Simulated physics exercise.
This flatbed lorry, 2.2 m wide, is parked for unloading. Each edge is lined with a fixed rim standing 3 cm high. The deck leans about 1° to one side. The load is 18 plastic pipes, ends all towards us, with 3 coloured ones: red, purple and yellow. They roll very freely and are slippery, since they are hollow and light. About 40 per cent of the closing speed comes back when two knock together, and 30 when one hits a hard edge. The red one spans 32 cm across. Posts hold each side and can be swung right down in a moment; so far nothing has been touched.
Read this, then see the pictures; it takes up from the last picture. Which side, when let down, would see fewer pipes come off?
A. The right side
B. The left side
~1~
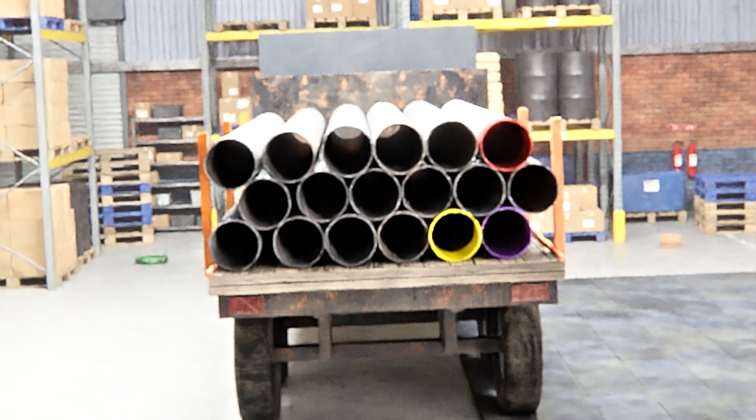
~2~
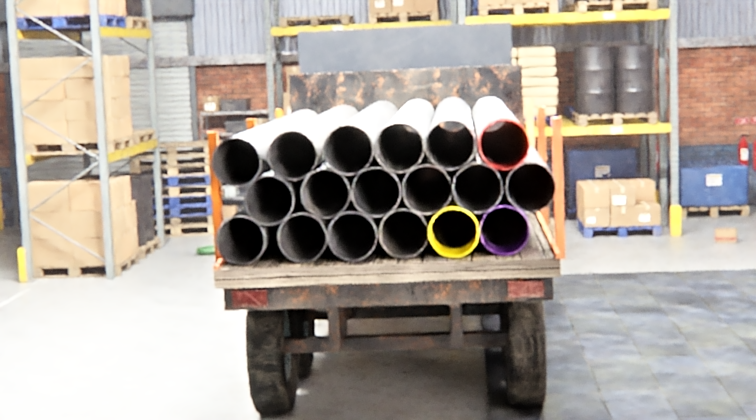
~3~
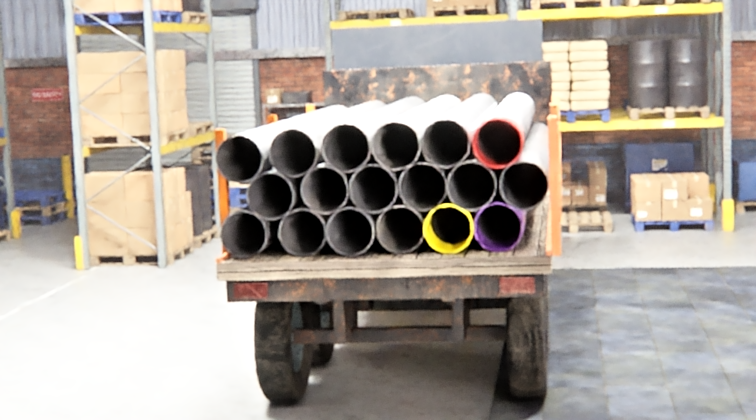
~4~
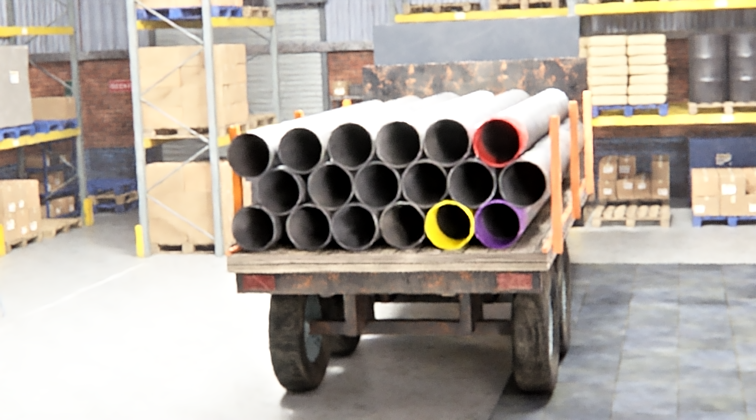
The left side.
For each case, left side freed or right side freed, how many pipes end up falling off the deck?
1 for the left, 3 for the right.
Side on the left freed, after 0.8 s, red is up on others, 30 cm from the right edge; purple is on the deck, 35 cm from the right edge; yellow is on the deck, 65 cm from the right edge; 1 off so far.
Side on the left freed, at the end, red is up on others, 30 cm from the right edge; purple is on the deck, 35 cm from the right edge; yellow is on the deck, 65 cm from the right edge; 1 off so far.
Side on the right freed, after 1.1 s, red is dropping off the right side; purple is on the deck, 20 cm from the right edge, rolling right; yellow is on the deck, 60 cm from the right edge, rolling right; 2 off so far.
Side on the right freed, at the end, red is down on the right; purple is down on the right; yellow is on the deck, 40 cm from the right edge; 3 off so far.
